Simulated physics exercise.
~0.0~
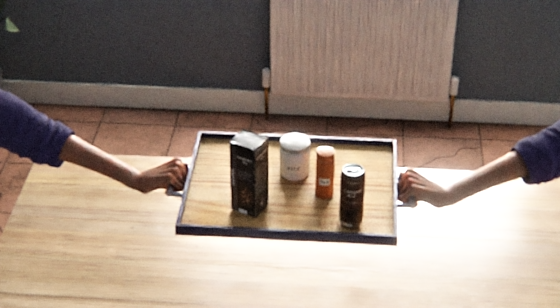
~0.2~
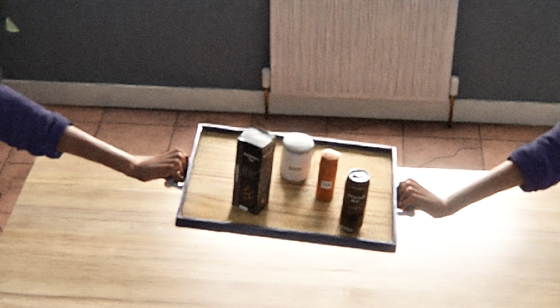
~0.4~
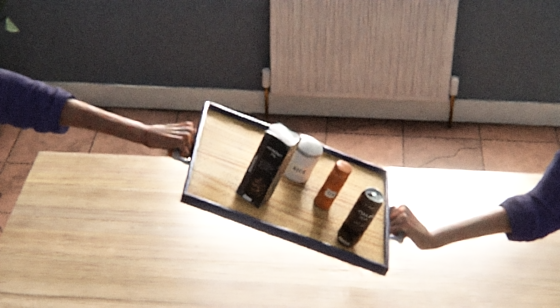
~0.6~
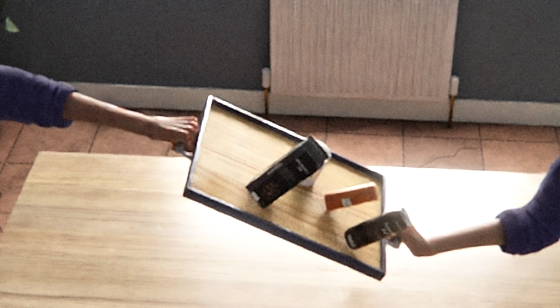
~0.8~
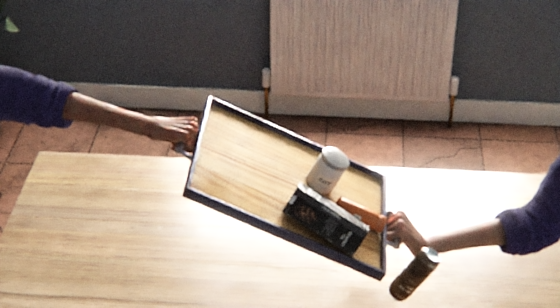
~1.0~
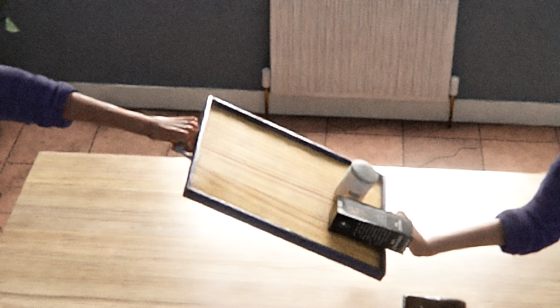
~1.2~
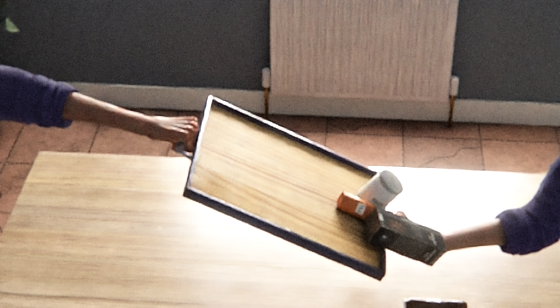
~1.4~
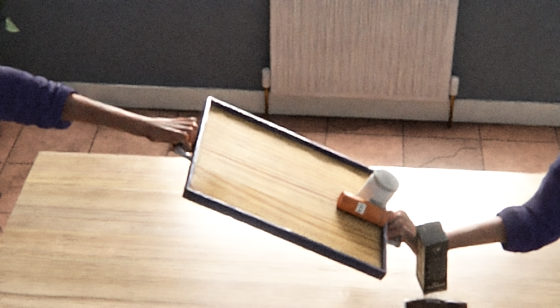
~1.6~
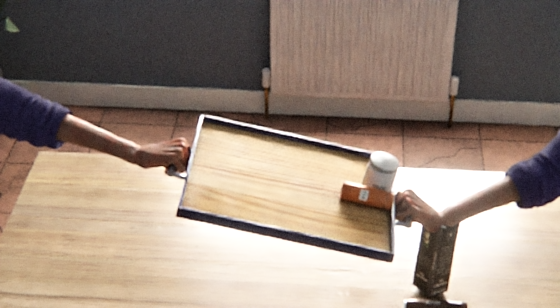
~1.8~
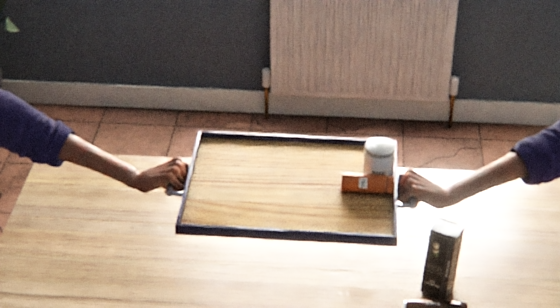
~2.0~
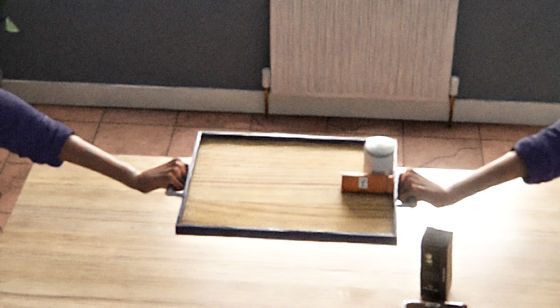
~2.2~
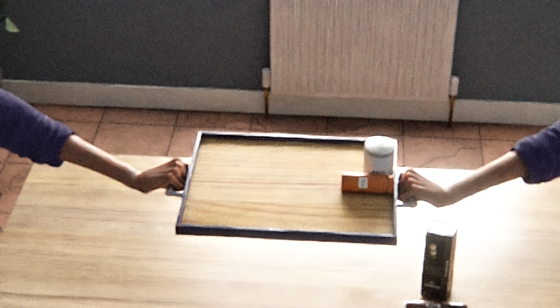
Above a wooden table, two hands tilt a tray rightward, spilling two containers, then level it.
